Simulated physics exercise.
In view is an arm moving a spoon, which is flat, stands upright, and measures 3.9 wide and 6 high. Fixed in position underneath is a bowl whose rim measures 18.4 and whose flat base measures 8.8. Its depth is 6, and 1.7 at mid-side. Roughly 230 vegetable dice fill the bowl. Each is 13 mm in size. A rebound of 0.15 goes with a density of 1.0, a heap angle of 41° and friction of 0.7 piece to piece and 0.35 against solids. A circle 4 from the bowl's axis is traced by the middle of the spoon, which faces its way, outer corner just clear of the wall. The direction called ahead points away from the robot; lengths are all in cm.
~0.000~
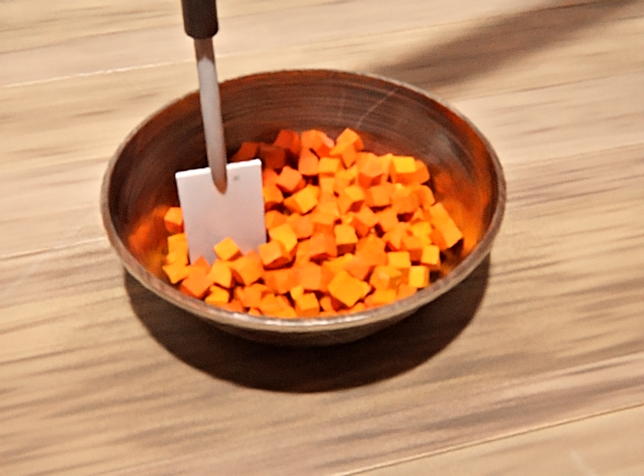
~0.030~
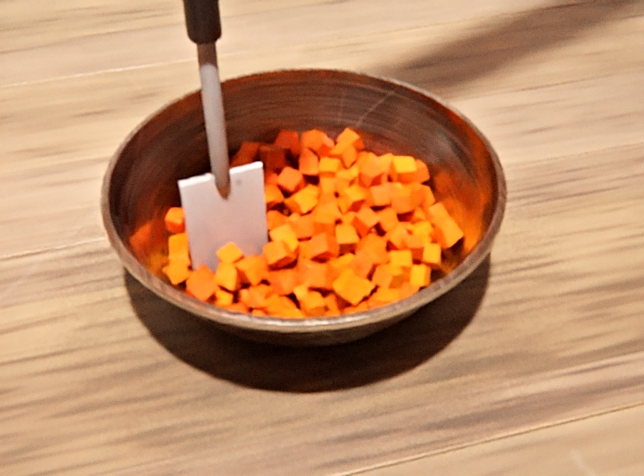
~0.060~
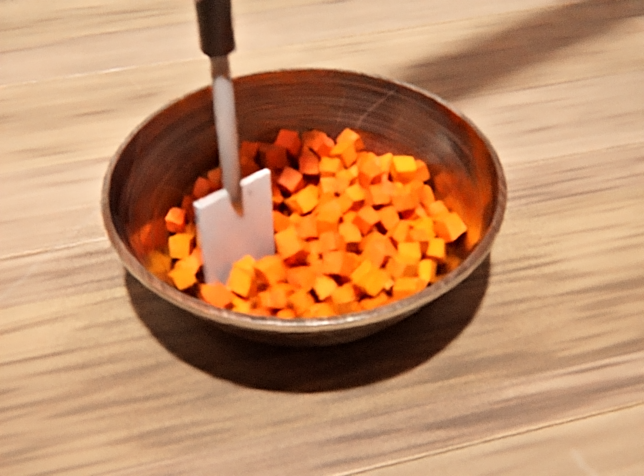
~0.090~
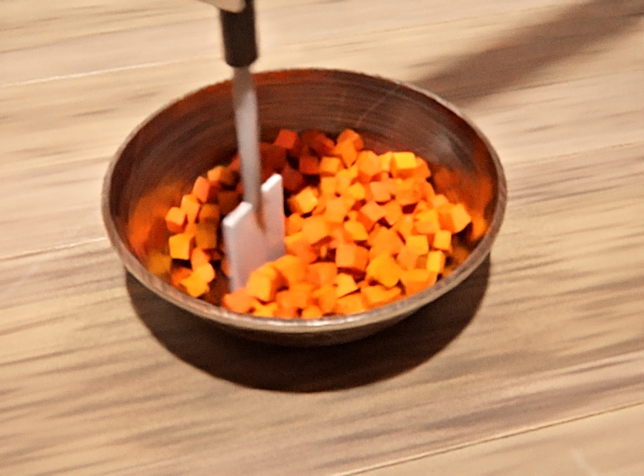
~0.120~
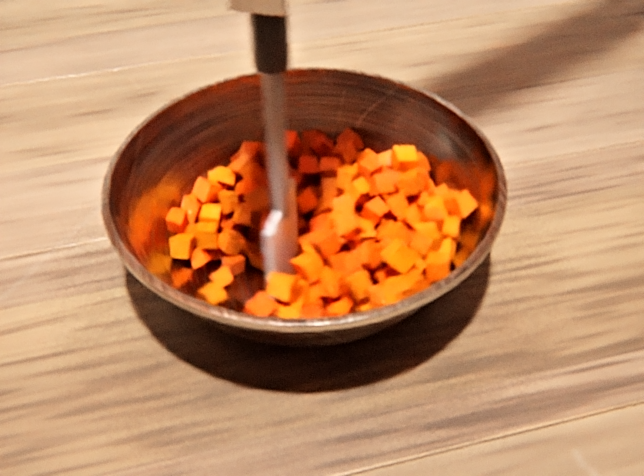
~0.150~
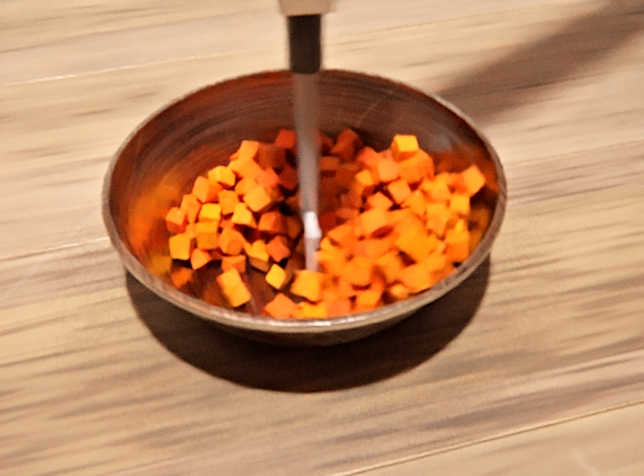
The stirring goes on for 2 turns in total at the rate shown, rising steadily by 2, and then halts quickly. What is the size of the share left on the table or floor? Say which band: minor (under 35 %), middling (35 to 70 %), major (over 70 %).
Band: Minor.
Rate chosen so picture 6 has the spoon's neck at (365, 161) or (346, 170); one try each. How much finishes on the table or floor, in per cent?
Some 45 and 35 per cent respectively.
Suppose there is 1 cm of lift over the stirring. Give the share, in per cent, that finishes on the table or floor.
It comes to some 35 per cent.
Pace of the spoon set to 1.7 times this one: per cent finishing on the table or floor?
Estimated share: Close to 45 per cent.
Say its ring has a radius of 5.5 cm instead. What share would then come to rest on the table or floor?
Near 15 percent.
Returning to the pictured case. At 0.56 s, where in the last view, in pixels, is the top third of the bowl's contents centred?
Around pixel (179, 214).
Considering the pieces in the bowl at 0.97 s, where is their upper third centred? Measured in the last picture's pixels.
Somewhere around (337, 130), I think.
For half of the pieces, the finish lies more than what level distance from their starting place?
Something near 9 cm, measured level.
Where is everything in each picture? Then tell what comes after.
Spoon neck at (215, 142), 0° round; upper third of the load around (330, 217), from x 175 to 445, top at y 145; 233 in the bowl, in the first picture.
Spoon neck at (218, 147), 7° round; upper third of the load around (331, 219), from x 175 to 445, top at y 140, in the second picture.
Spoon neck at (230, 161), 24° round; upper third of the load around (328, 230), from x 175 to 450, top at y 140, in the third picture.
Spoon neck at (251, 172), 43° round; upper third of the load around (345, 233), from x 175 to 455, top at y 140, in the fourth picture.
Spoon neck at (279, 179), 61° round; upper third of the load around (365, 235), from x 175 to 460, top at y 140, in the fifth picture.
Spoon neck at (309, 179), 80° round; upper third of the load around (390, 226), from x 175 to 470, top at y 140; 233 in the bowl, in the sixth picture.
By 0.56 s, 331° round, highest piece 8 above the table; 199 in the bowl, 28 on the table or floor, 6 in flight or on the tool.
By 0.97 s, 222° round, highest piece 7 above the table; 177 in the bowl, 55 on the table or floor, 1 in flight or on the tool.
By 1.38 s, 0° round, highest piece 7 above the table; 172 in the bowl, 61 on the table or floor.
By 2.08 s, 0° round, highest piece 7 above the table; 172 in the bowl, 61 on the table or floor.
Final count, 172 in the bowl, 61 on the table or floor. That is 26 % on the table or floor.
